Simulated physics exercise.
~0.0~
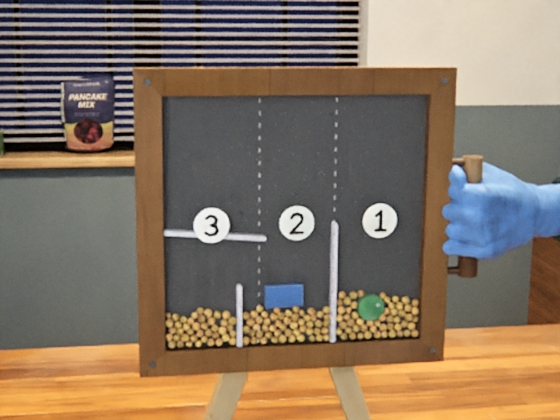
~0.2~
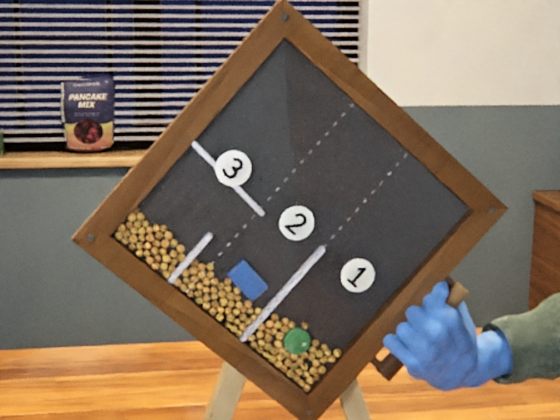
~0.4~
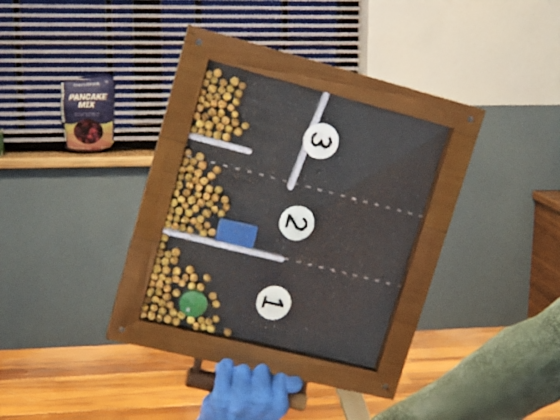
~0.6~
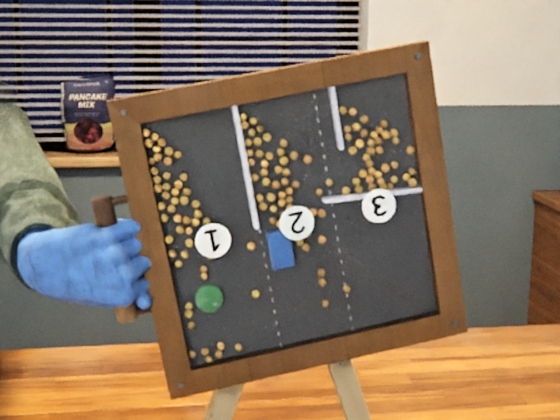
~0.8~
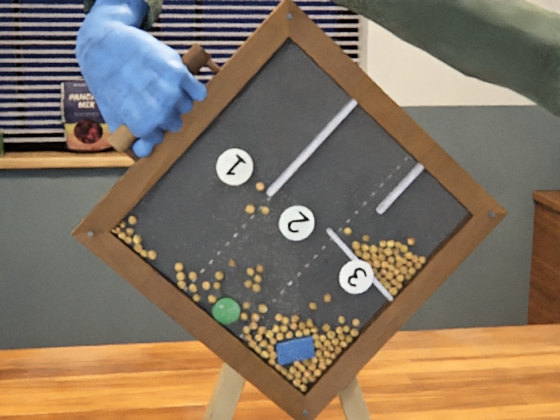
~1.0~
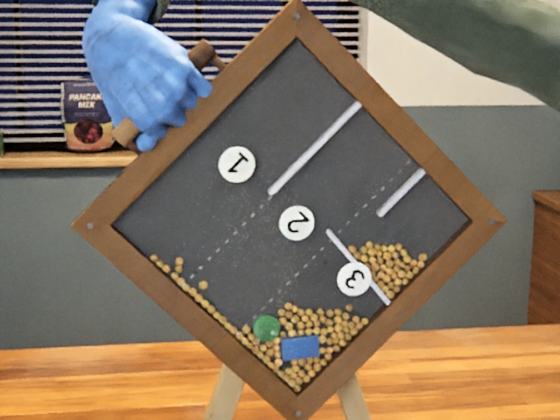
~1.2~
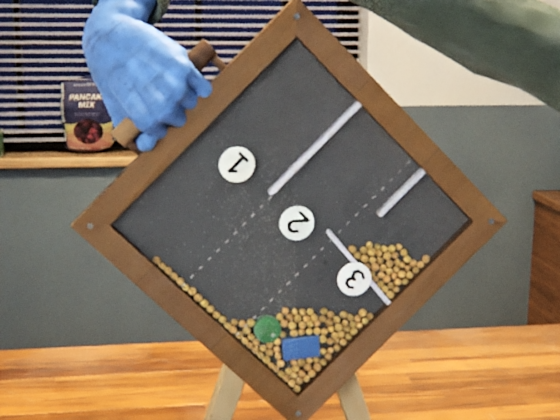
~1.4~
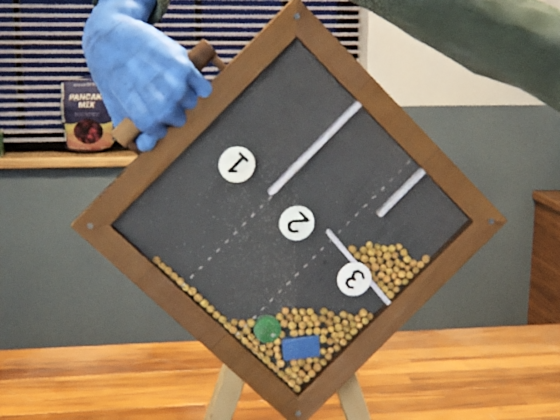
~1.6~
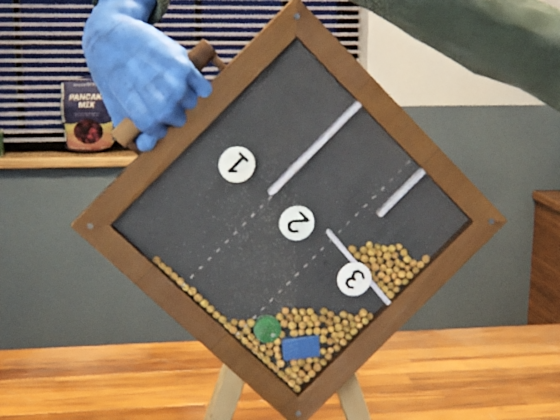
In the video, a blue-gloved hand turns a framed box of wooden beads clockwise past upside down, then holds it tilted. The beads, a green disc and a blue block tumble across its three numbered strips, settling mostly in the third, where both pieces rest.
